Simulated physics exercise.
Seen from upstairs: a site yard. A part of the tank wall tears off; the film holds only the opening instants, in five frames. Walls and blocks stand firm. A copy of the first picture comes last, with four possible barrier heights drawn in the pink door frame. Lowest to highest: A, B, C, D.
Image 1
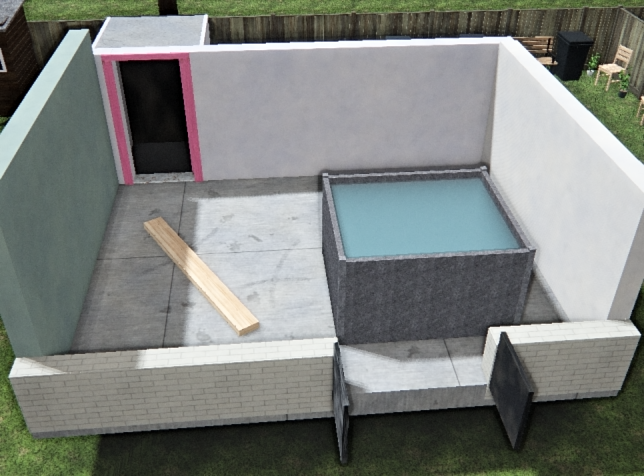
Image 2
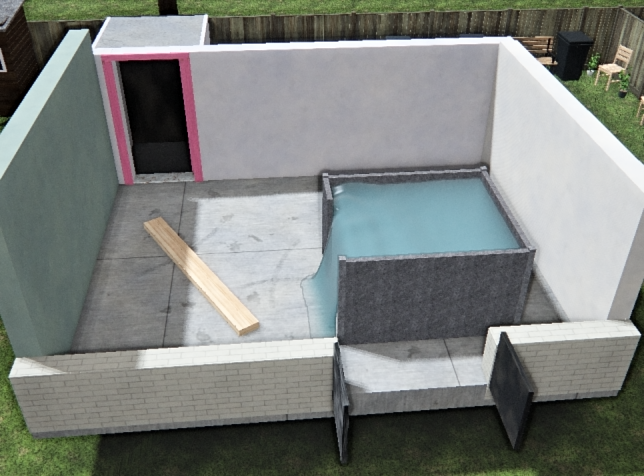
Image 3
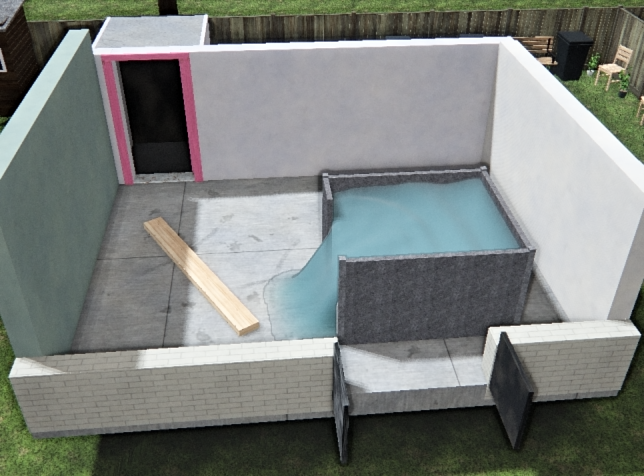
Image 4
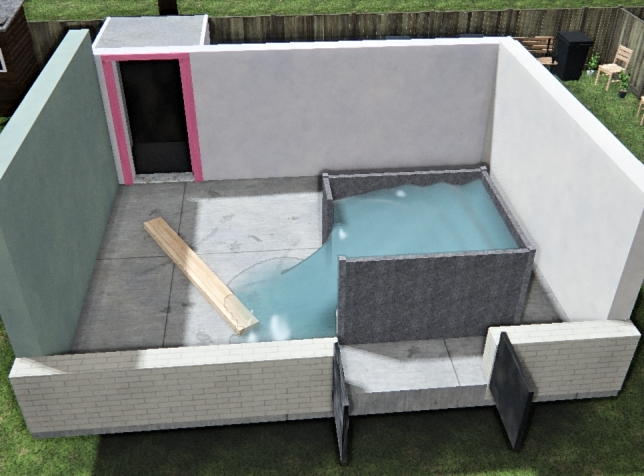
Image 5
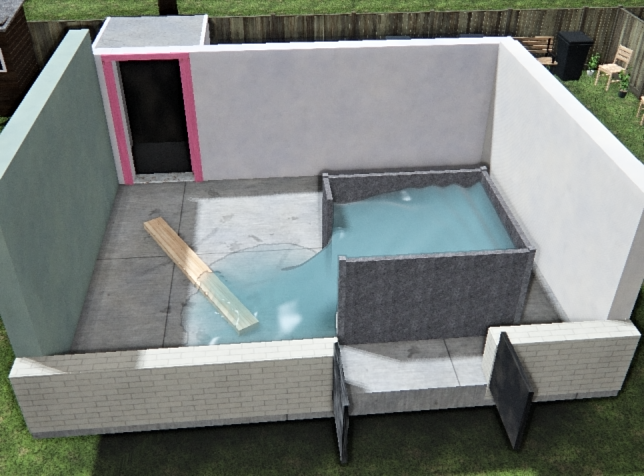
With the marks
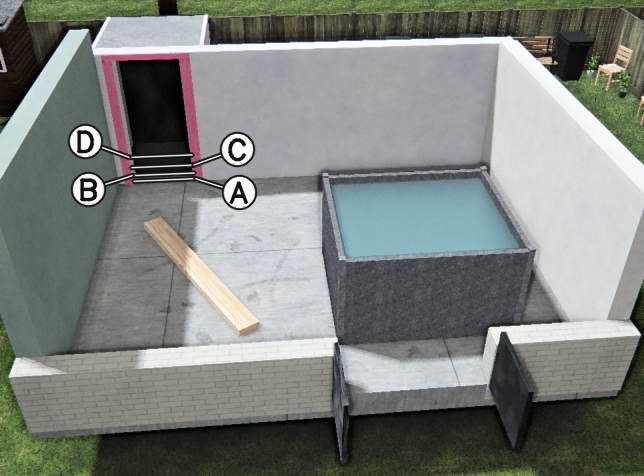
Blue water pouring from the open left side of a dark tank and spreading across a walled yard, reaching a wooden plank.
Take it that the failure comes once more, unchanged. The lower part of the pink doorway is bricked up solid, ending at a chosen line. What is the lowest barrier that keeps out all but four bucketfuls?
The answer is line D.
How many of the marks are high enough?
One.
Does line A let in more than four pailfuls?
Yes, it does.
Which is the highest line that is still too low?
Line C.
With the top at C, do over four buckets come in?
Yes, that goes wrong.
On the marked copy, A at (164, 179); B at (163, 174); C at (162, 166); D at (161, 156); from the bottom up A, B, C, D.
If A is chosen, dozens of bucketfuls pour in.
If B is chosen, dozens of bucketfuls pour in.
If C is chosen, about 14 bucketfuls get in.
If D is chosen, a bucket or two gets in.
